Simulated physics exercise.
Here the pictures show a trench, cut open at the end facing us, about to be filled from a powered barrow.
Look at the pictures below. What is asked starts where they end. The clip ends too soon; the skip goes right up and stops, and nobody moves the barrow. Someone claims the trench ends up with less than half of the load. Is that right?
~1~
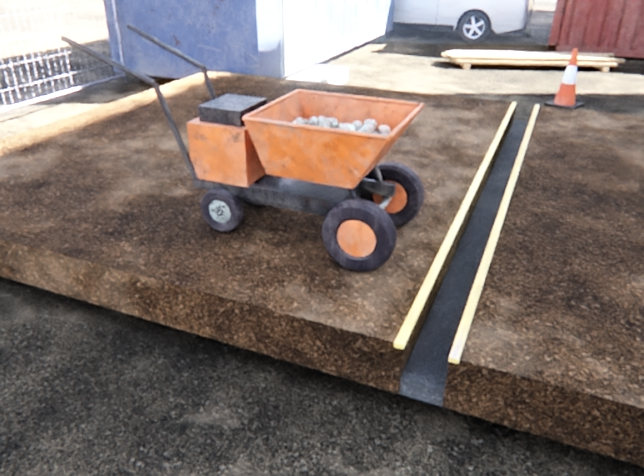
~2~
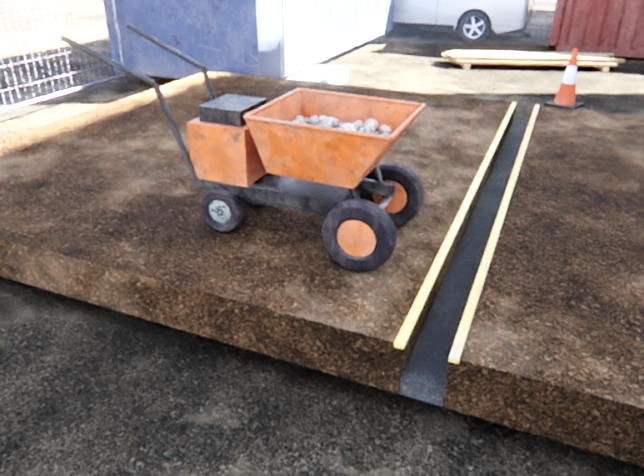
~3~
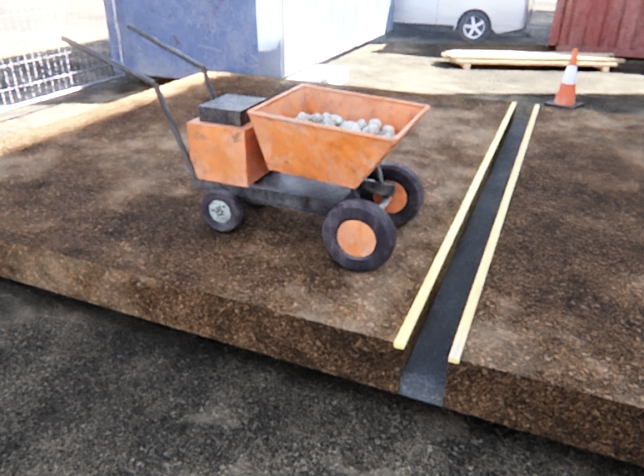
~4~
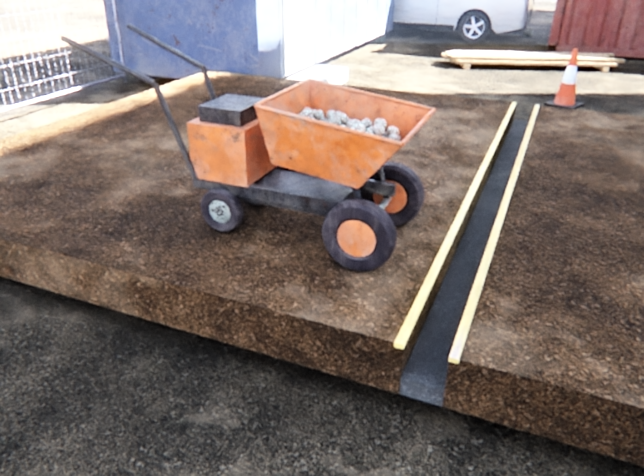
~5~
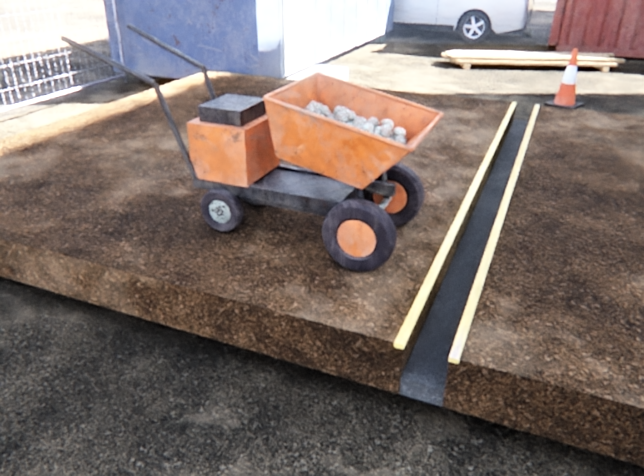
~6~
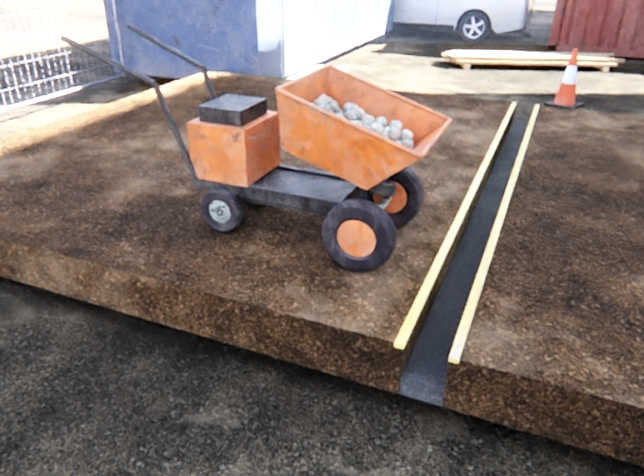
Trench holds a minority.
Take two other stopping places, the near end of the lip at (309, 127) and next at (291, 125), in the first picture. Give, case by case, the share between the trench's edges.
About 40 percent at the first place and about 30 percent at the second.
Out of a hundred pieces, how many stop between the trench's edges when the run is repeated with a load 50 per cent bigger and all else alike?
20 per cent, roughly.
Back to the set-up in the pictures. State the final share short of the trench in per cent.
Roughly 0 in a hundred.
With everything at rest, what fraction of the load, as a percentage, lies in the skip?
I'd put it at about 0 per cent.
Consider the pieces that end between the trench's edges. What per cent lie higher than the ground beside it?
Roughly 15 percent.
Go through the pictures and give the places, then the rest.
In the first frame, lip of the skip at (388, 138), level; top of the load at (344, 135), river pebbles; first edge of the trench at (416, 307); far edge at (467, 319), the trench under half as wide as the skip, and about as deep as wide.
In the second frame, lip of the skip at (390, 139), level; top of the load at (345, 135).
In the third frame, lip of the skip at (395, 141), tipped barely; top of the load at (337, 132).
In the fourth frame, lip of the skip at (402, 144), tipped a little; top of the load at (325, 129).
In the fifth frame, lip of the skip at (411, 150), tipped a little; top of the load at (330, 123).
In the sixth frame, lip of the skip at (421, 157), tipped clearly; top of the load at (328, 119); first edge of the trench at (416, 307); far edge at (467, 319).
Soon after the last picture, skip tipped steeply; all in the skip.
A little later, skip tipped right over; nearly all in the skip; a stray few beyond it; a stray few falling.
Later still, skip tipped right over; about a third in the skip; a stray few in or heaped over the trench; about two thirds beyond it.
By the end, skip tipped right over; about a quarter in or heaped over the trench; about two thirds beyond it.
